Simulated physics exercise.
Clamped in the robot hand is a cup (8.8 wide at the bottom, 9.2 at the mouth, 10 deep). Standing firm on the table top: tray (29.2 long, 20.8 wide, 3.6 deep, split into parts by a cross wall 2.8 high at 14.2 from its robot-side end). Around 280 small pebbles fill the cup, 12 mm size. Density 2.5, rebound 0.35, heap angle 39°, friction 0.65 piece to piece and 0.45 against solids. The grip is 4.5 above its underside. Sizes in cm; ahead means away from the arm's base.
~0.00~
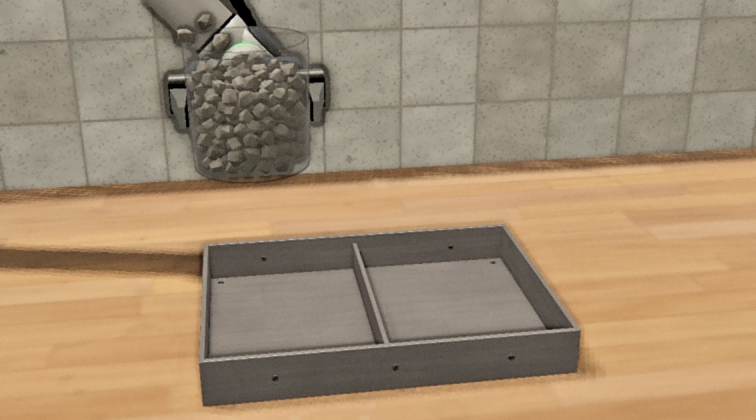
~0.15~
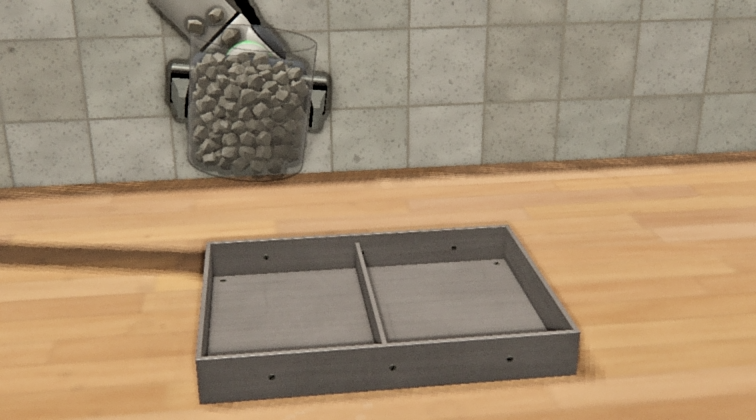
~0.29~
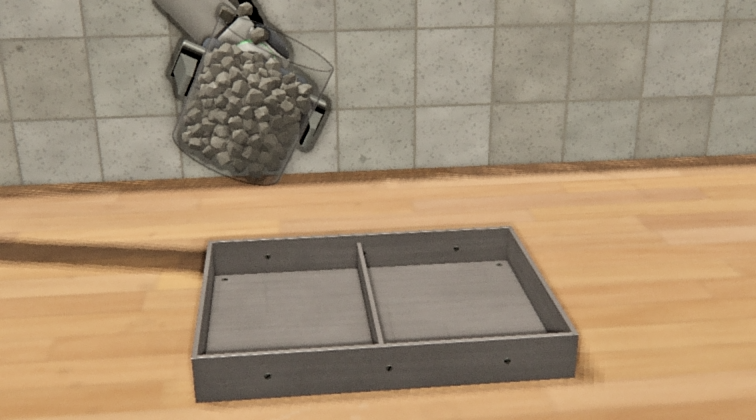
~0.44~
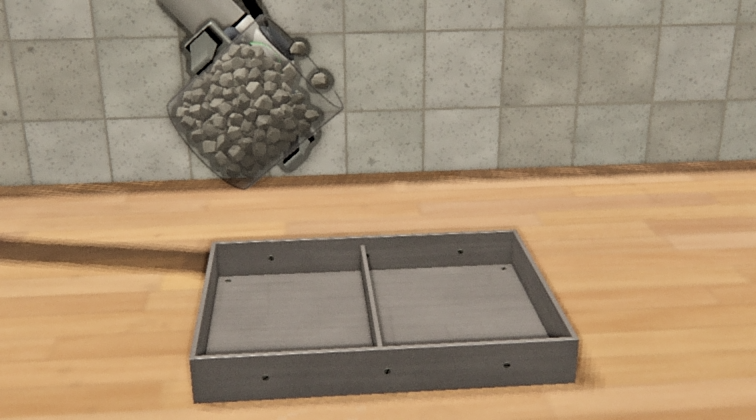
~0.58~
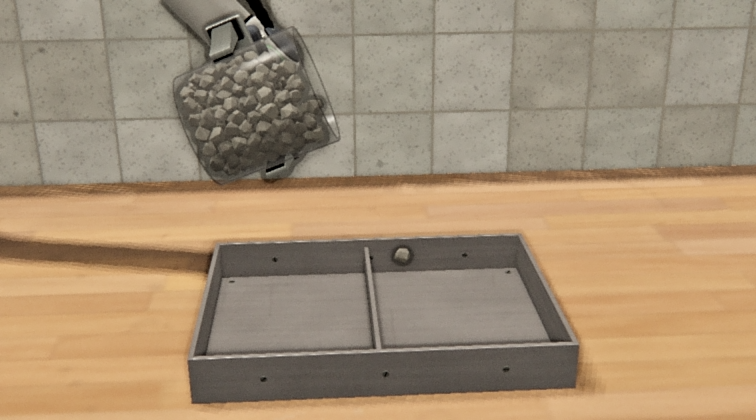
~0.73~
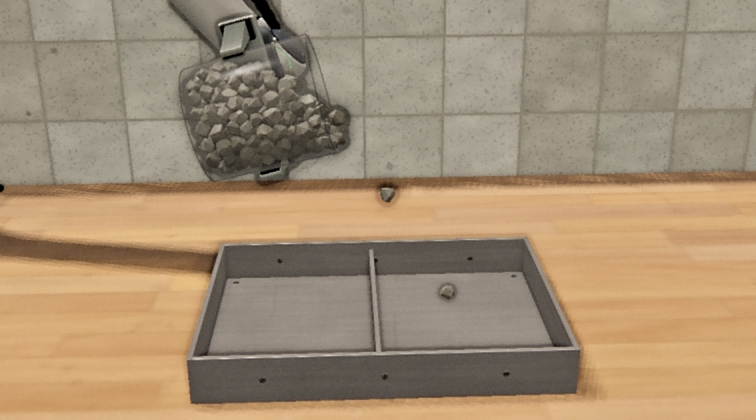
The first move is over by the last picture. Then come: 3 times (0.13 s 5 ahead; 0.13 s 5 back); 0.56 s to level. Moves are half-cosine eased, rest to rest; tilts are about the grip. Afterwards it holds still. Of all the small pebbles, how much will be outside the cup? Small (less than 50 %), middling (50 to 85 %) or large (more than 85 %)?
Outside the cup the share is middling, 50 to 85 %.
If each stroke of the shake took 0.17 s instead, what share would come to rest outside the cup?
It would be near 35 per cent.
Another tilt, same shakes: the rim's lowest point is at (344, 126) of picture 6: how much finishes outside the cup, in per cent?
About 25 per cent.
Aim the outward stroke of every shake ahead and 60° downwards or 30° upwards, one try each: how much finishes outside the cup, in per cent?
Some 10 and 80 per cent.
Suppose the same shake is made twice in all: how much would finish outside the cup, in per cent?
Then about 50 per cent.
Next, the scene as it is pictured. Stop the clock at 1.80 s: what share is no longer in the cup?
About 60 per cent by then.
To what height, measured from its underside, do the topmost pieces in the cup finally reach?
Some 7.5 cm.
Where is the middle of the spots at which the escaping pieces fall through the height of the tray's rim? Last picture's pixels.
Around (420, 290).
By 1.27 s, tilted 76° forward, highest piece 21 above the table; 147 in the cup, 78 in the far-side part, 11 in the robot-side part, 40 in flight or on a rim.
By 1.80 s, tilted 35° forward, highest piece 23 above the table; 134 in the far-side part, 111 in the cup, 31 in the robot-side part.
By 2.27 s, level, highest piece 23 above the table; 134 in the far-side part, 111 in the cup, 31 in the robot-side part.
By 3.32 s, level, highest piece 23 above the table; 134 in the far-side part, 111 in the cup, 31 in the robot-side part.
Final count, 134 in the far-side part, 111 in the cup, 31 in the robot-side part. That is 60 % outside the cup.
